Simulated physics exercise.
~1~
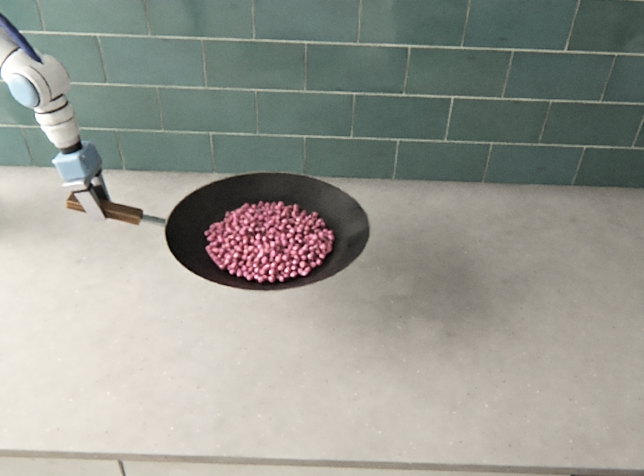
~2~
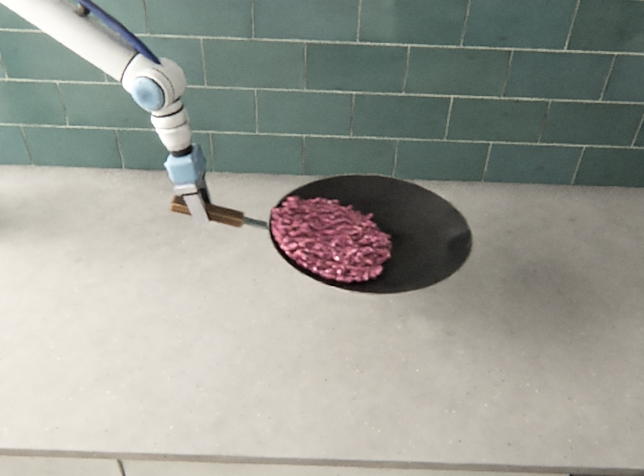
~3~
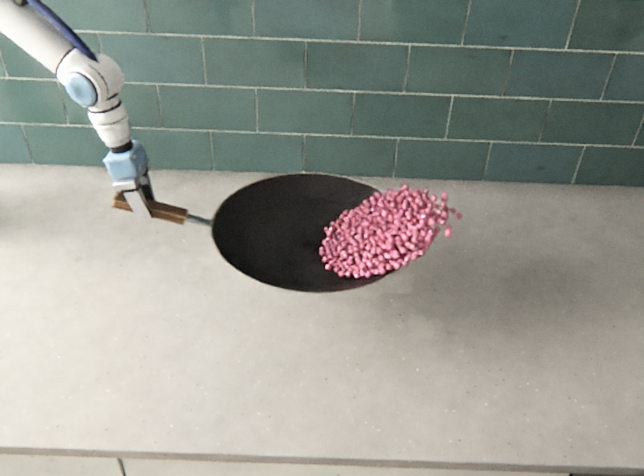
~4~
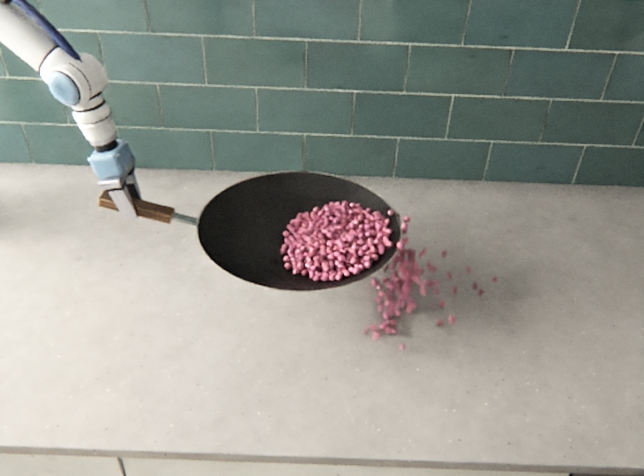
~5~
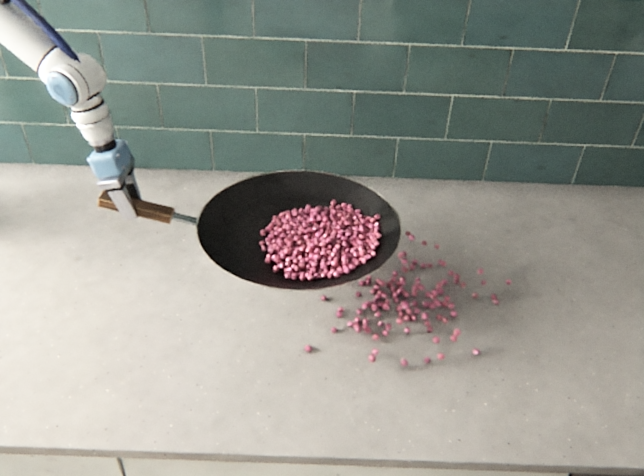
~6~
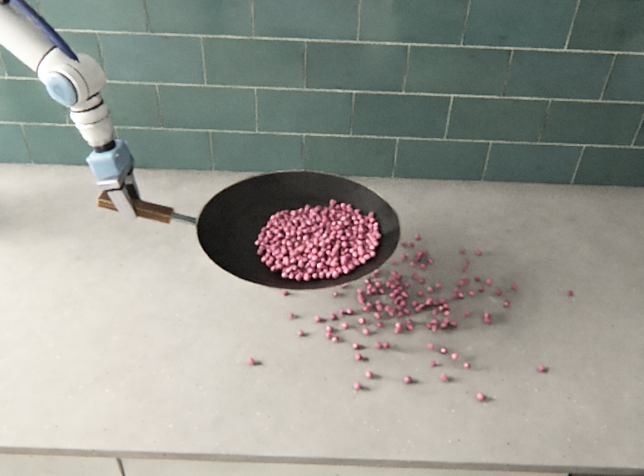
Robot arm jerking a dark wok of pink beads right then left, spilling some over the rim to scatter across the counter.
